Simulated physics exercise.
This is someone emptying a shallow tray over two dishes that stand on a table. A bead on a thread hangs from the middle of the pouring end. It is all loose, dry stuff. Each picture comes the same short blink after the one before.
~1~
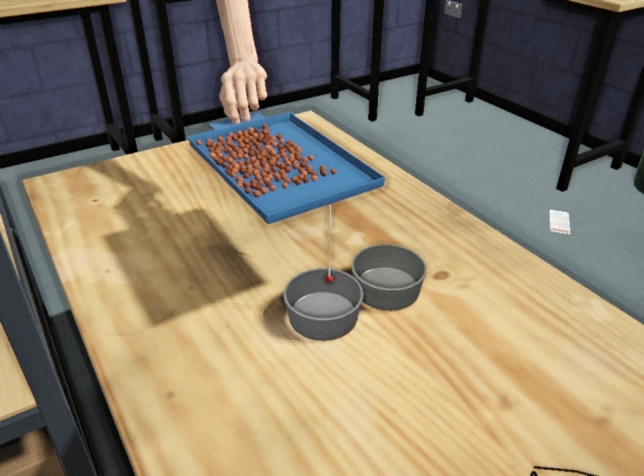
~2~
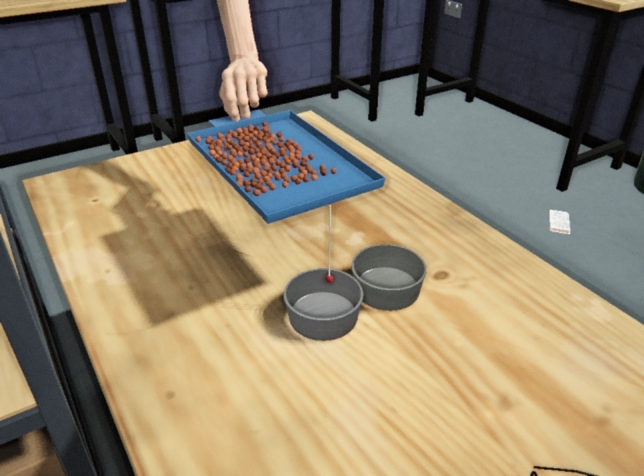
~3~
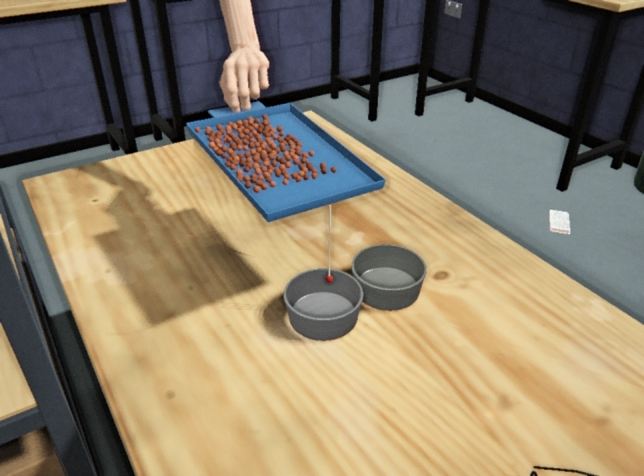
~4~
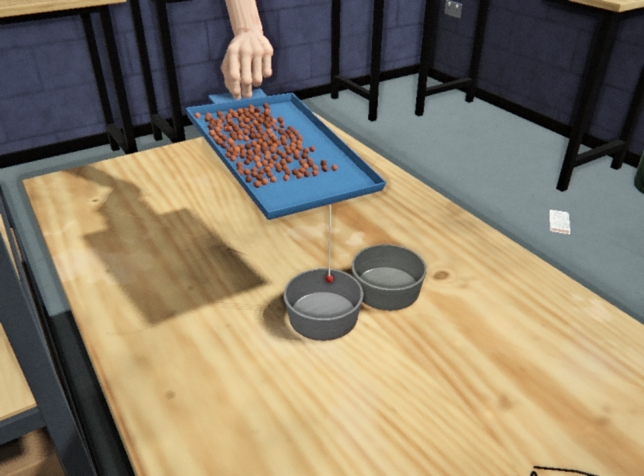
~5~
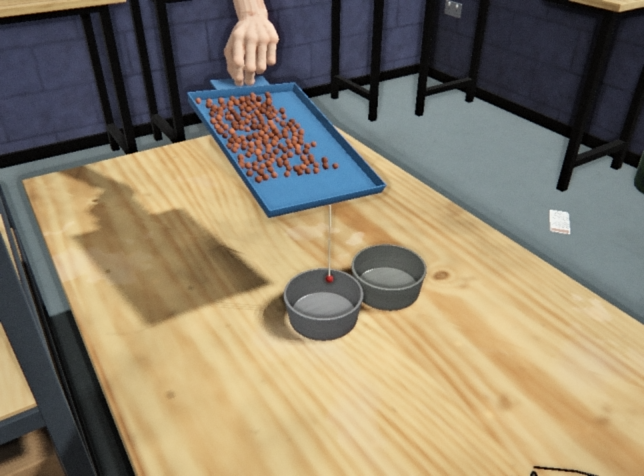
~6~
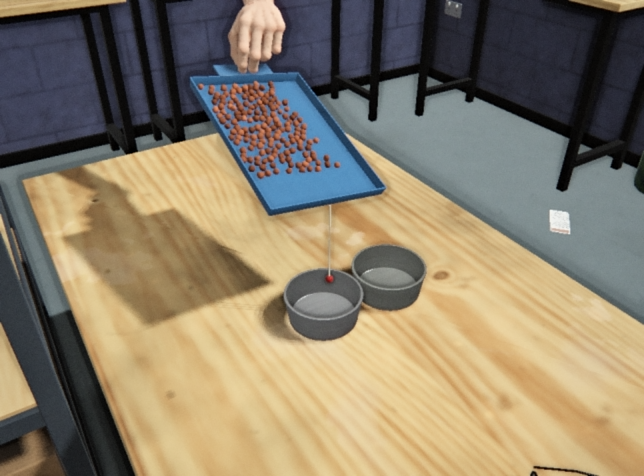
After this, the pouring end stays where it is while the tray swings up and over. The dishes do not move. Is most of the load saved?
Caught overall: More than half.
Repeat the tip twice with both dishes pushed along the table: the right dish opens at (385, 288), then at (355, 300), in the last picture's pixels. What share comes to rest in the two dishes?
Roughly 80 per cent, and 40 per cent.
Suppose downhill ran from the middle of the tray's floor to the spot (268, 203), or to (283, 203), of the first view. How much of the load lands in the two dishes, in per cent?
Roughly 20 per cent, and 20 per cent.
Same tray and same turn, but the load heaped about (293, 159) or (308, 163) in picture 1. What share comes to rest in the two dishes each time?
First some 80, then 70 per cent.
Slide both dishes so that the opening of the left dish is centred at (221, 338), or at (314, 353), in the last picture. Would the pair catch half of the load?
First under half, then not half.
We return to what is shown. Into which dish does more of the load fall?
More ends in the right one.
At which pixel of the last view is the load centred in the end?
Roughly at (386, 296).
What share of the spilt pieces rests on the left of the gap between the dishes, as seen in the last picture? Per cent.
Some 10 per cent.
Soon, tray tipped steeply; most on the tray; a small part in the air.
A while on, tray tipped past a quarter turn; about two thirds on the tray; a stray few in the left dish; about a quarter in the right dish; a small part outside both; a stray few in the air.
Towards the end, tray tipped past a quarter turn; a small part in the left dish; about half in the right dish; about a third outside both.
Finally, tray tipped past a quarter turn; a small part in the left dish; about half in the right dish; about a third outside both.
